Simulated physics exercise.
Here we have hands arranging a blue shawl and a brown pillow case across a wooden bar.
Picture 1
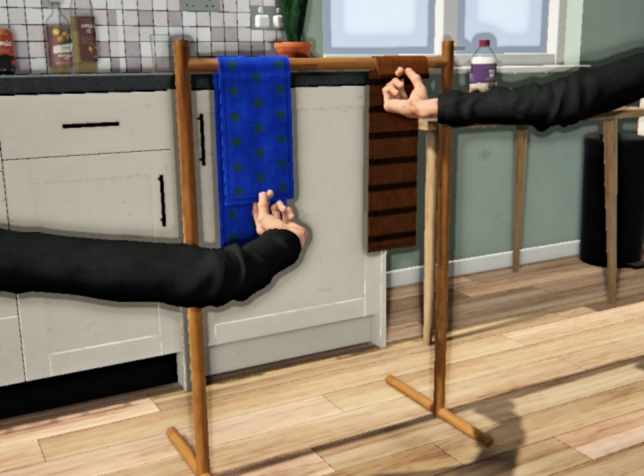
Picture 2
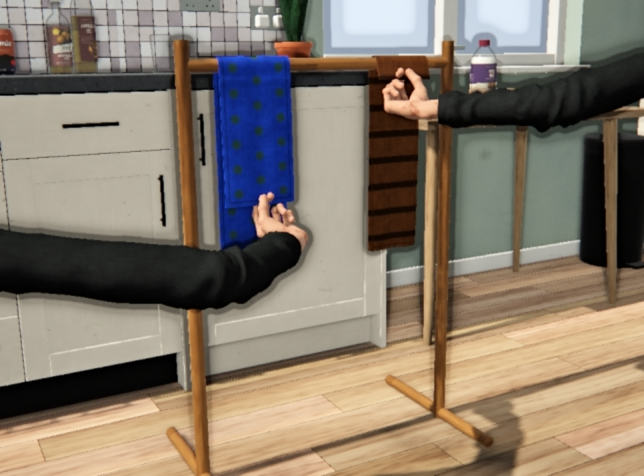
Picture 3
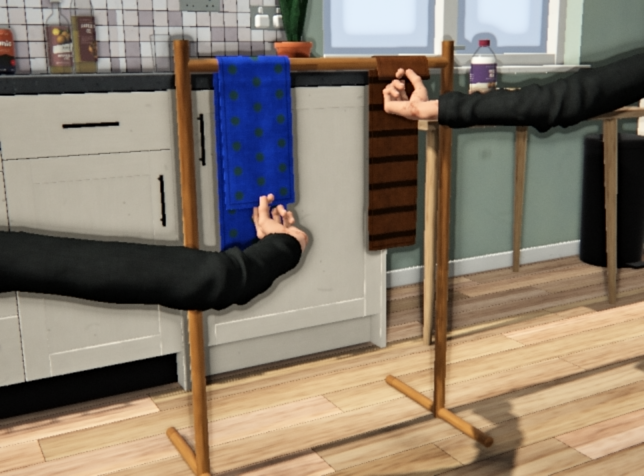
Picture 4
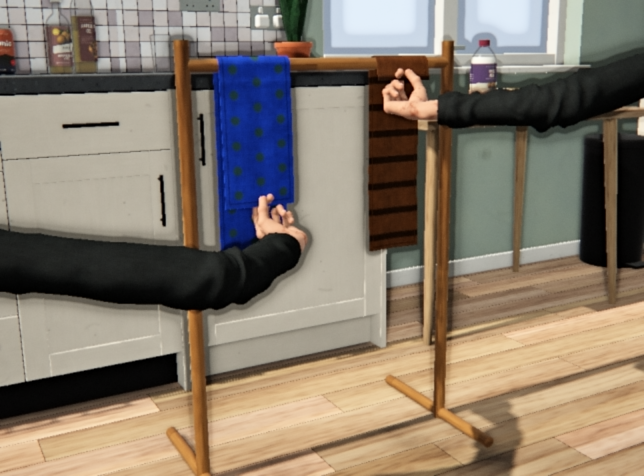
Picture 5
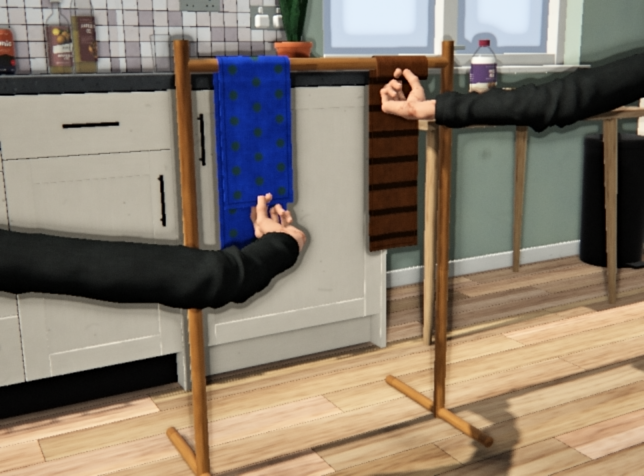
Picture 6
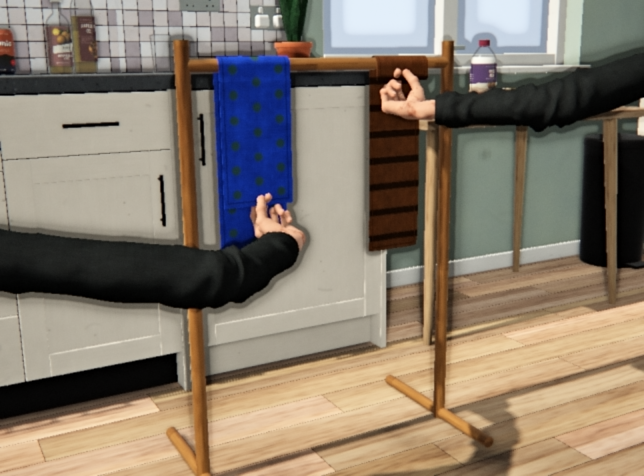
Two hands in black sleeves stayed almost perfectly still in a kitchen, one beside a blue patterned cloth and the other by a brown striped cloth, both cloths draped over a wooden bar.
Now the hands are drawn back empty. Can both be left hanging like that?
In the end the blue shawl keeps its place and the brown pillow case slides off.
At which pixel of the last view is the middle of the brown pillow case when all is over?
It ends at (387, 422).
Then, 0.38 s past the final frame, shawl unmoved; pillow case clear of the rail and dropping near (391, 275).
Then, 0.68 s past the final frame, shawl unmoved; pillow case in a heap on the floor near (388, 420).
When it is over, shawl unmoved; pillow case in a heap on the floor near (388, 423). The blue shawl stays on and the brown pillow case slips to the floor.
